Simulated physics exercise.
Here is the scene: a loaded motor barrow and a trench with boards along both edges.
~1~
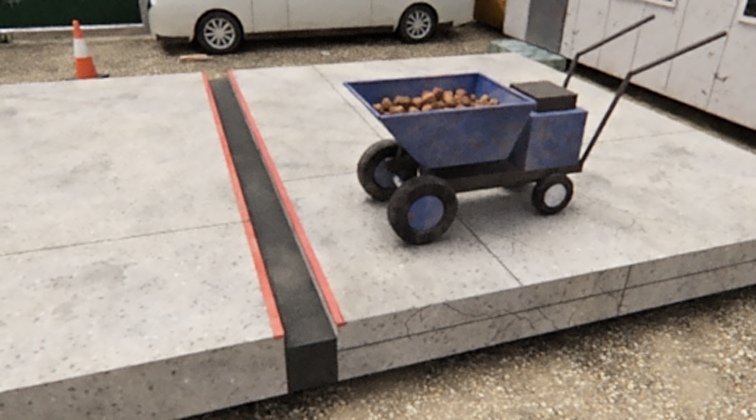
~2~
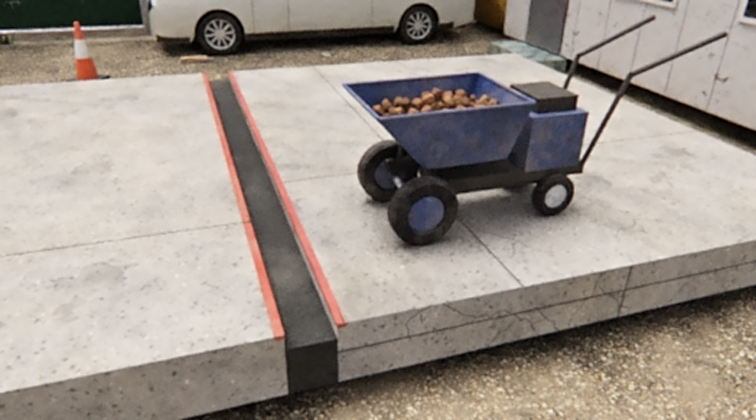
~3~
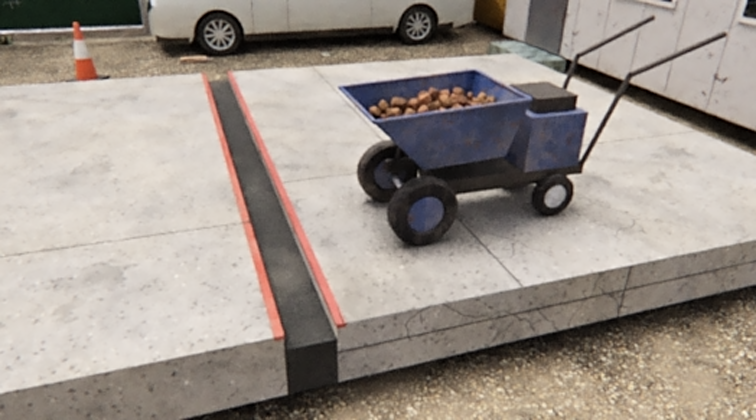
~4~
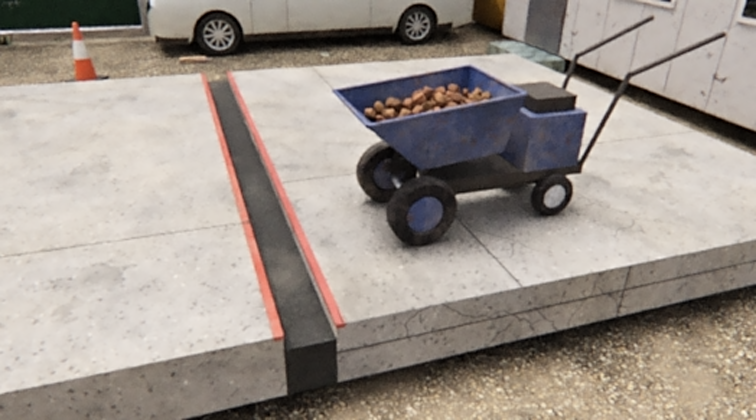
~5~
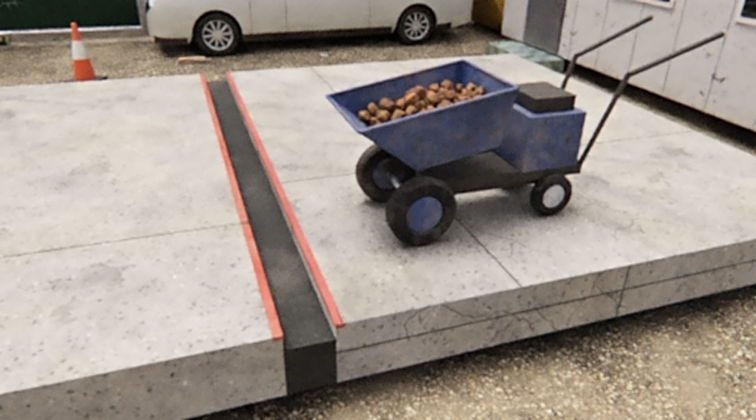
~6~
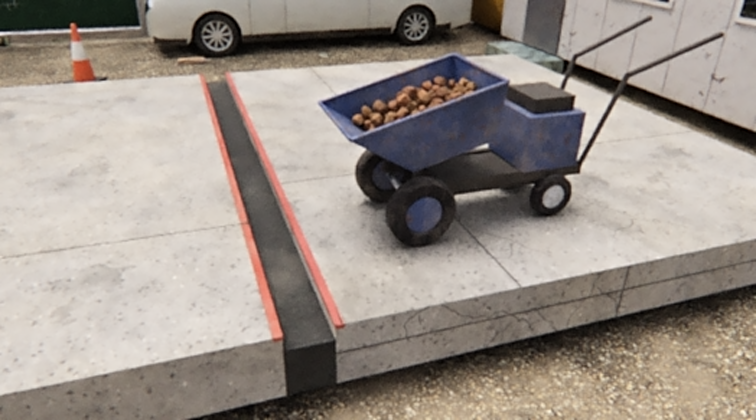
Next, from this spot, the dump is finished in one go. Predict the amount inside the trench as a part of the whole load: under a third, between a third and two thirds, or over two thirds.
Inside the trench: Between a third and two thirds of the load.
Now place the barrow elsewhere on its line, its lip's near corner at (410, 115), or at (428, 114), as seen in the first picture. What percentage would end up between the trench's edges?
You'd get around 50 in a hundred, then 40 in a hundred.
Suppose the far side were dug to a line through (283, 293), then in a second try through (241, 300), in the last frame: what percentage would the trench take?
About 40 and 70 per cent.
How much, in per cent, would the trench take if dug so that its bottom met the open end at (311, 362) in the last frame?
About 70 per cent.
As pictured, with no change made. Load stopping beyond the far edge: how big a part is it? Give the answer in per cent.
I'd put it at some 15 per cent of the load.
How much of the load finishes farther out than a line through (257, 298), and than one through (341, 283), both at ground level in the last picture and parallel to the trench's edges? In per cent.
I'd say about 10 and about 70 in a hundred.
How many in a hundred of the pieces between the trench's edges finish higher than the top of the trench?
I'd put it near 45 per cent.
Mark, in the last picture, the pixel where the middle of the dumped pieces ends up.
Last view, resting centre - approx. (271, 237).
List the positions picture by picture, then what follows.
Lip of the skip (380, 118), level; top of the load (447, 109), clay clods; first edge of the trench (324, 283); far edge (267, 293), the trench under half as wide as the skip, and shallow for its width, in the first frame.
Lip of the skip (379, 120), level; top of the load (447, 110), in the second frame.
Lip of the skip (375, 122), tipped barely; top of the load (444, 109), in the third frame.
Lip of the skip (368, 127), tipped a little; top of the load (450, 102), in the fourth frame.
Lip of the skip (360, 132), tipped a little; top of the load (443, 100), in the fifth frame.
Lip of the skip (351, 140), tipped clearly; top of the load (447, 102); first edge of the trench (322, 285); far edge (266, 296), in the sixth frame.
Just after the last frame, skip tipped steeply; every one in the skip.
A moment on, skip tipped steeply; the larger part in the skip; roughly a quarter in or heaped over the trench.
Further on, skip tipped right over; roughly a quarter in the skip; just a few short of the trench; roughly half in or heaped over the trench; about a tenth beyond it.
When it is over, skip tipped right over; roughly a quarter in the skip; just a few short of the trench; roughly half in or heaped over the trench; about a tenth beyond it.
